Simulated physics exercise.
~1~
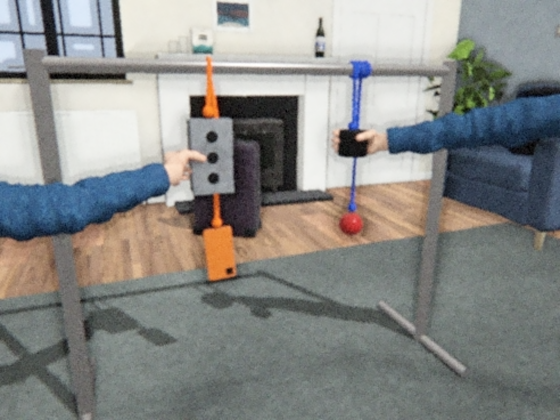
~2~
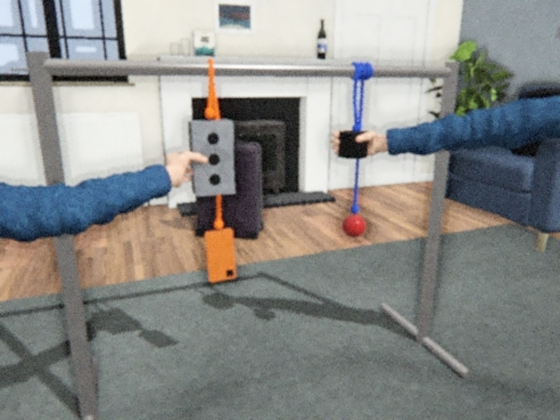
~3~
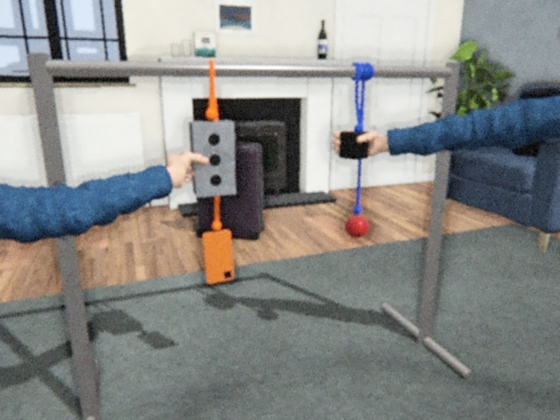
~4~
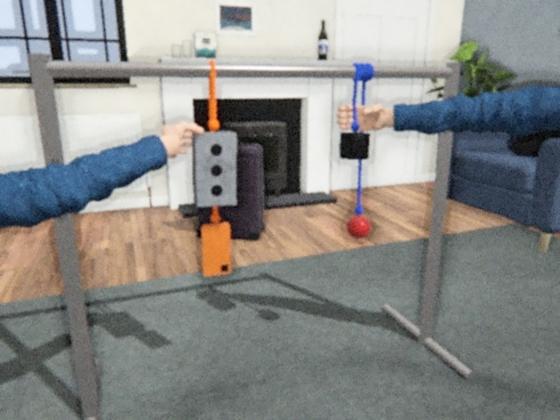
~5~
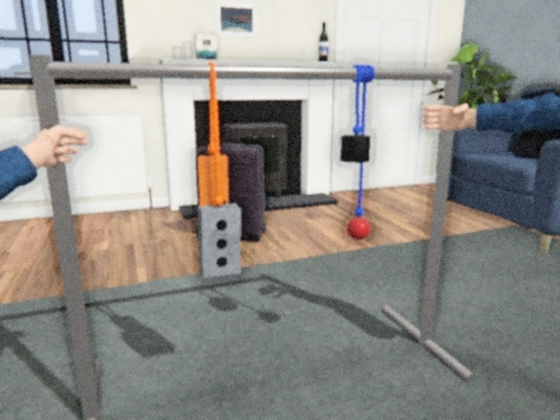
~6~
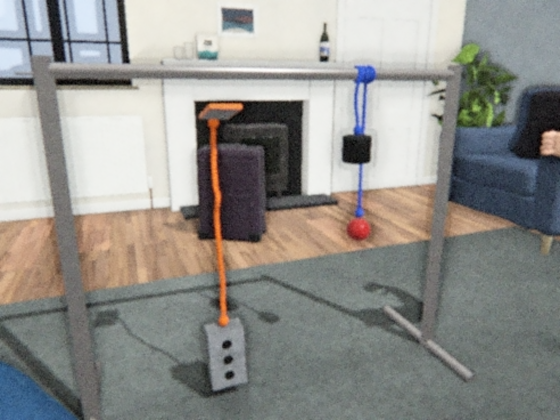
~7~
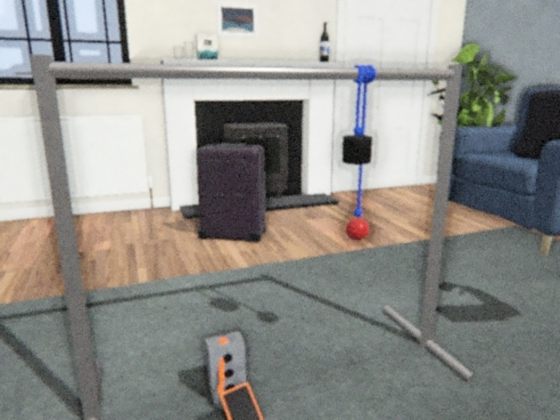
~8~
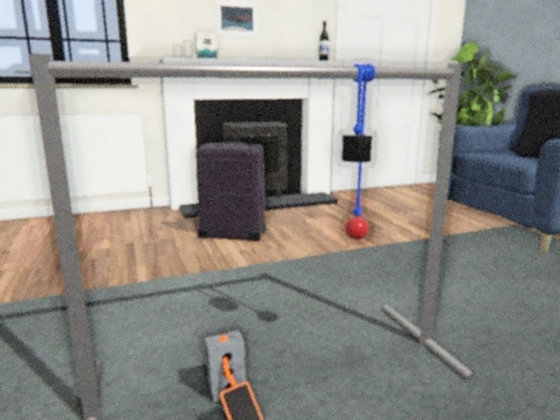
Two hands in blue sleeves let go of a grey block on an orange rope and a black object on a blue one, and the block dropped, pulling an orange case up before both landed on the floor, while the black object and red ball stayed hanging.
